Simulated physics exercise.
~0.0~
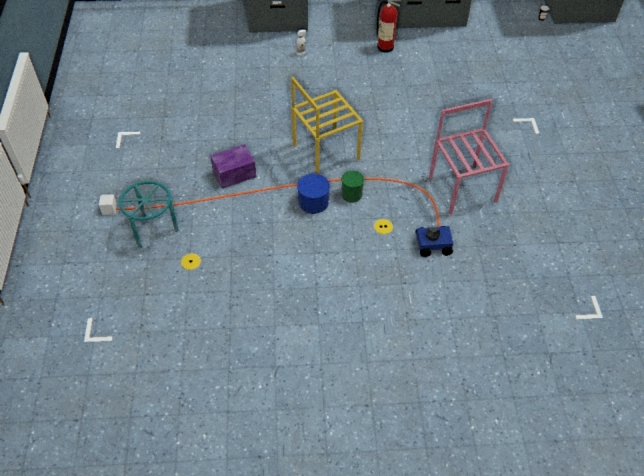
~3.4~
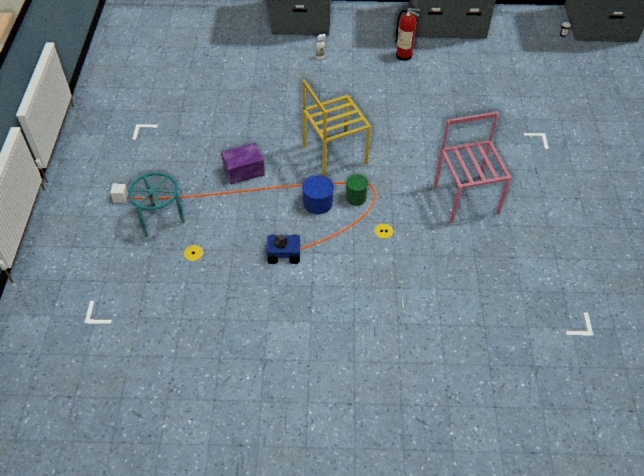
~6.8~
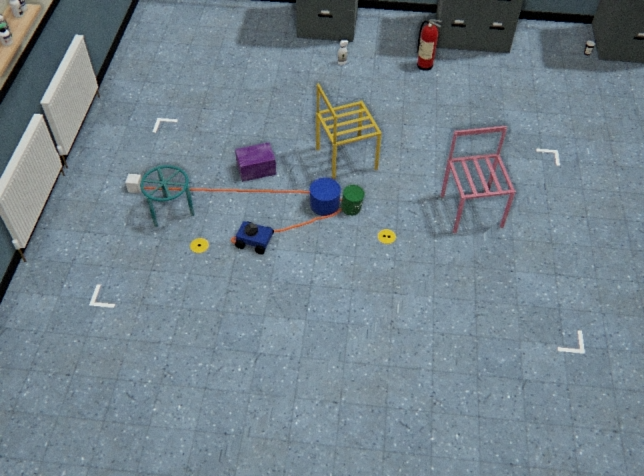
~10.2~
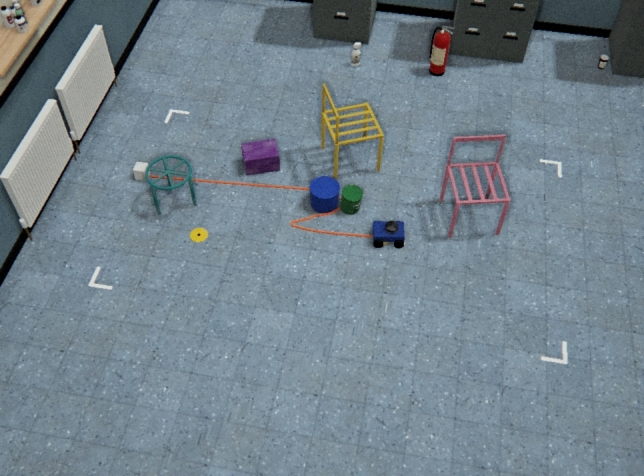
The clip opens on a blue tiled floor with a small blue cart at the right, trailing an orange lead that runs behind the green and blue bins to a white block beside a teal stool. The cart travels left in front of the bins, and the lead curves around the green one. It continues left towards a yellow mark, drawing the lead close around the bins as the green bin shifts slightly towards the blue one. The cart then heads back right, leaving a slack bend behind it. It ends over the other yellow mark, with the lead still reaching the white block and the chairs, crate and stool unmoved.
